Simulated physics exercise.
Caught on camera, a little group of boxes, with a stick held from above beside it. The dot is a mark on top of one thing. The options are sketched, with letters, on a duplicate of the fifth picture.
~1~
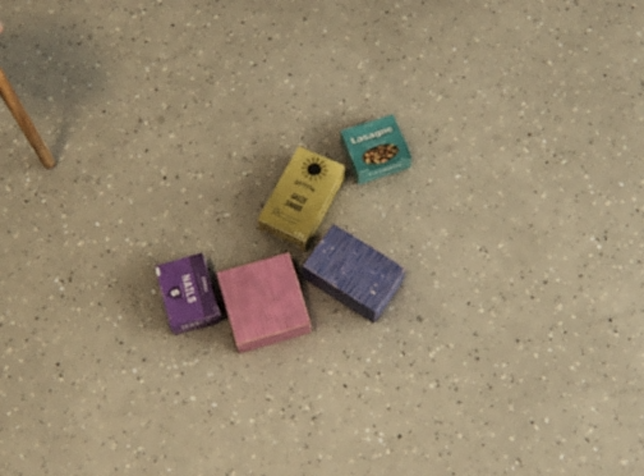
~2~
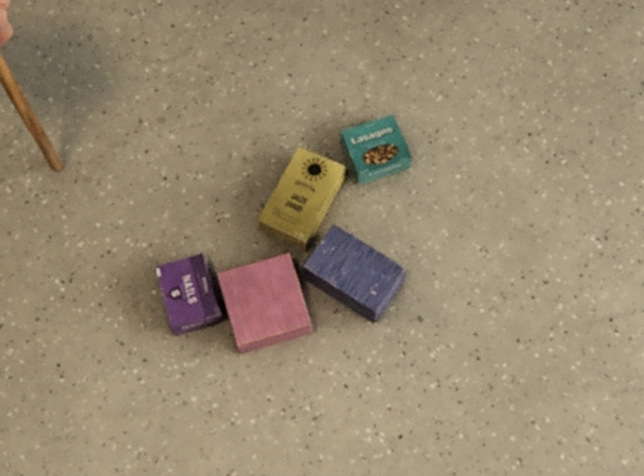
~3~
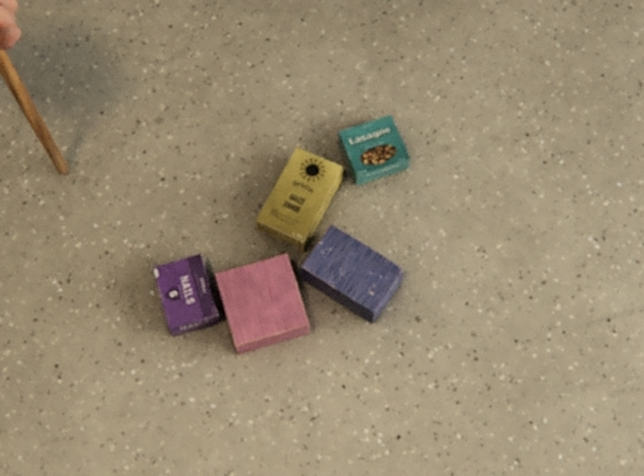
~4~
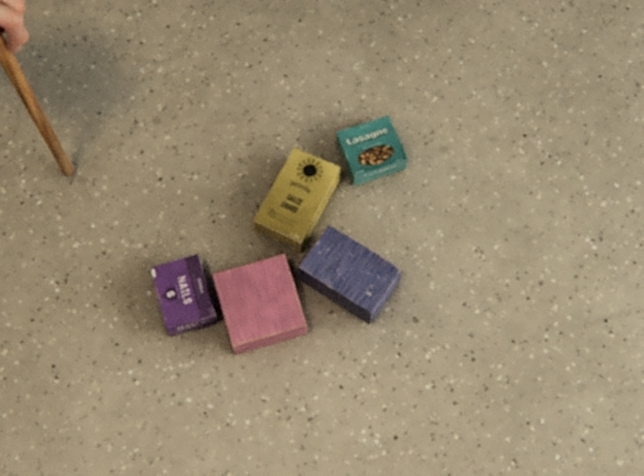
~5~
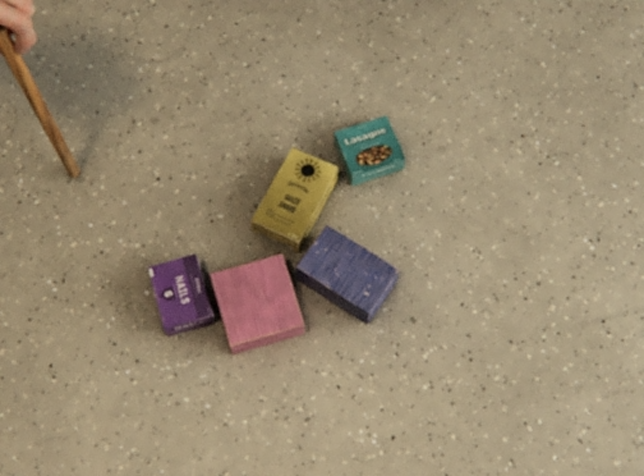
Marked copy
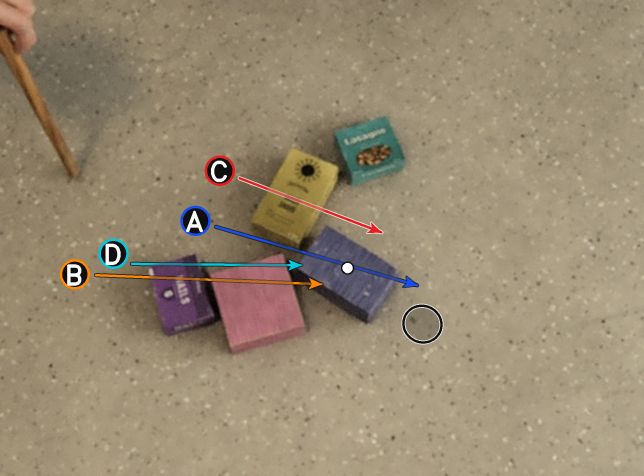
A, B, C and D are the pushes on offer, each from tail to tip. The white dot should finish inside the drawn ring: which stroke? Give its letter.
Stroke A brings the dot into the ring.
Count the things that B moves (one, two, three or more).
In all, three or more.
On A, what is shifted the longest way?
The blue block goes farthest.
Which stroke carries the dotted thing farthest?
A.
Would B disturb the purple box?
On that stroke, yes.
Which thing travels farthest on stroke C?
The yellow box goes farthest.
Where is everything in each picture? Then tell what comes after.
The first picture shows blue block (354, 273); pink block (264, 303); yellow box (302, 198).
The second picture shows yellow box (302, 198); turquoise packet (376, 150).
The third picture shows purple box (187, 295); blue block (352, 274).
The fourth picture shows pink block (260, 304); yellow box (297, 199).
The fifth picture shows turquoise packet (369, 151); purple box (182, 295); blue block (347, 274).
On the marked copy, A from (216, 227) to (417, 285); B from (96, 275) to (322, 284); C from (239, 178) to (381, 232); D from (132, 264) to (301, 265); the ring at (422, 324); the white dot at (348, 269).
Following A. Soon after the start, foot of the stick (287, 248); blue block (347, 274); yellow box (302, 196).
Later, foot of the stick (359, 269); blue block (391, 301); yellow box (303, 195).
In the end, foot of the stick (417, 286); blue block (419, 328); yellow box (303, 195); the dot on the blue block is in the ring.
As for the rest, B leaves the dotted thing at (415, 283); C leaves the dotted thing at (376, 331); D leaves the dotted thing at (349, 276).
